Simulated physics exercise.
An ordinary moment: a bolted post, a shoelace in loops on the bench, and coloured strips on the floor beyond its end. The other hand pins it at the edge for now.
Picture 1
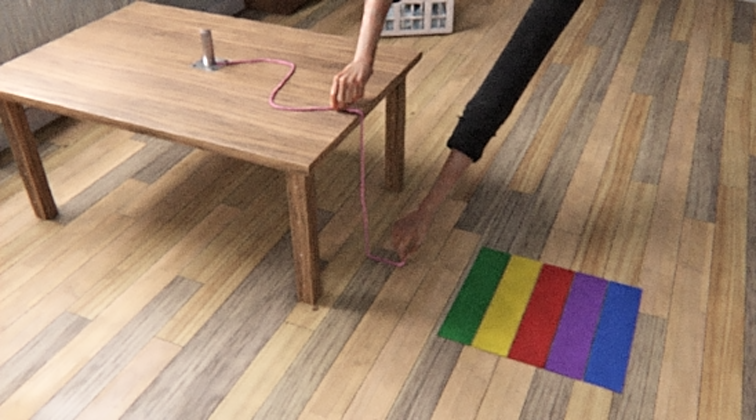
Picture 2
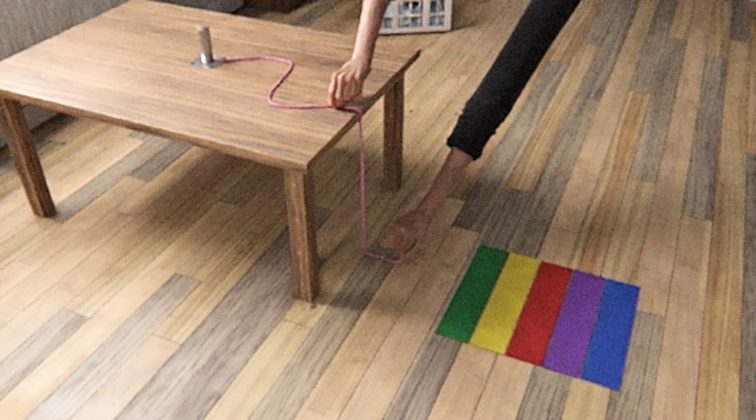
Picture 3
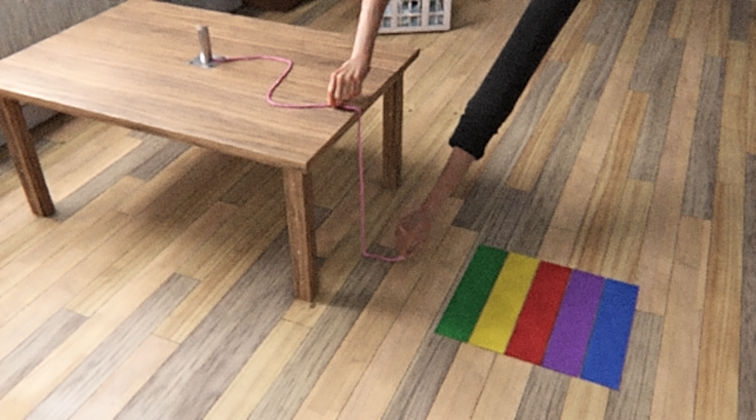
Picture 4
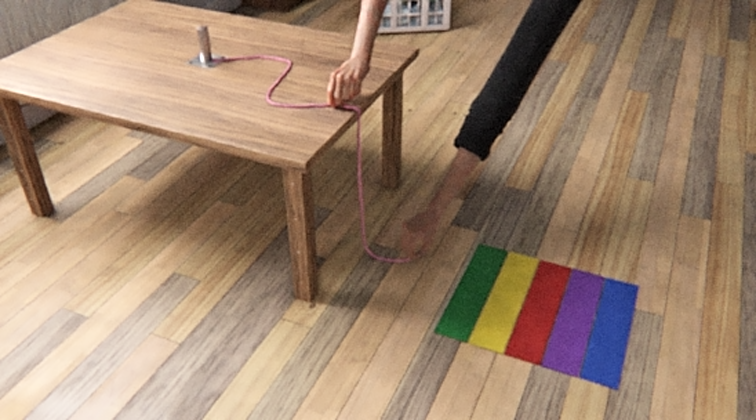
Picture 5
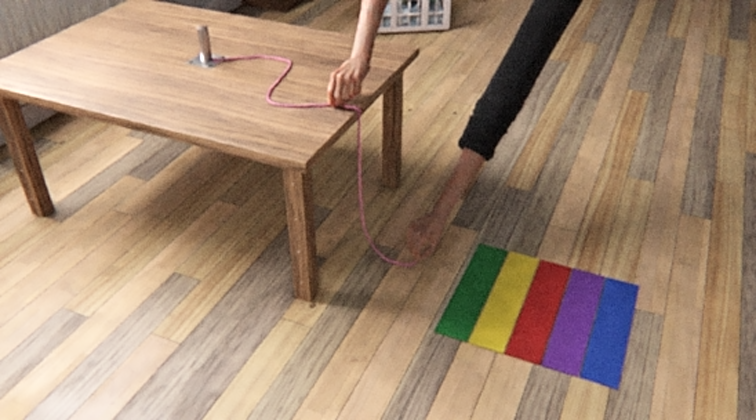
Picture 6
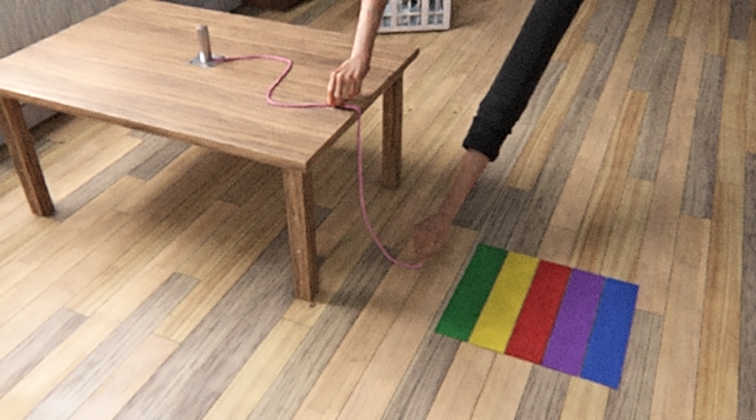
A hand held a pink shoelace at the edge of a wooden table while another hand, low by the floor, drew its hanging end slightly right, toward the coloured strips.
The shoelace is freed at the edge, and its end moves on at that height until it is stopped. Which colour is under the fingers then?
Over blue.
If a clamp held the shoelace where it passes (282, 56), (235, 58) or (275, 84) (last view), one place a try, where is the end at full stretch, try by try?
Near (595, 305), (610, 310) and (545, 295).
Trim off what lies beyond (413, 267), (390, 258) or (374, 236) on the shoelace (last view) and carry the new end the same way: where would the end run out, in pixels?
Near (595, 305), (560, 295) and (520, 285).
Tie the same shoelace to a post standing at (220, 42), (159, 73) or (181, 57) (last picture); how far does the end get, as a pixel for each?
About (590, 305), (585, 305) and (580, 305).
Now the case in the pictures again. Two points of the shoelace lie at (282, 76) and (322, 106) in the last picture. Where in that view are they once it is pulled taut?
At (315, 87), then (410, 135).
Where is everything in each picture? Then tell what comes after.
The first picture shows end (405, 256); green (462, 322); yellow (496, 333); red (532, 344); purple (569, 355); blue (607, 366).
The second picture shows end (405, 255); shoelace through (248, 60) (288, 72) (276, 105) (354, 109) (362, 178) (364, 240).
The third picture shows end (408, 255).
The fourth picture shows end (415, 257); shoelace through (247, 59) (286, 71) (275, 104) (353, 108) (360, 177) (364, 240).
The fifth picture shows end (420, 258).
The sixth picture shows end (426, 259); shoelace through (247, 58) (287, 71) (275, 104) (353, 108) (361, 177) (376, 239).
Soon after, end near (557, 296); over red.
Then, end near (595, 307); over purple.
At full stretch, end near (619, 314); over blue. The end stops over the blue strip.
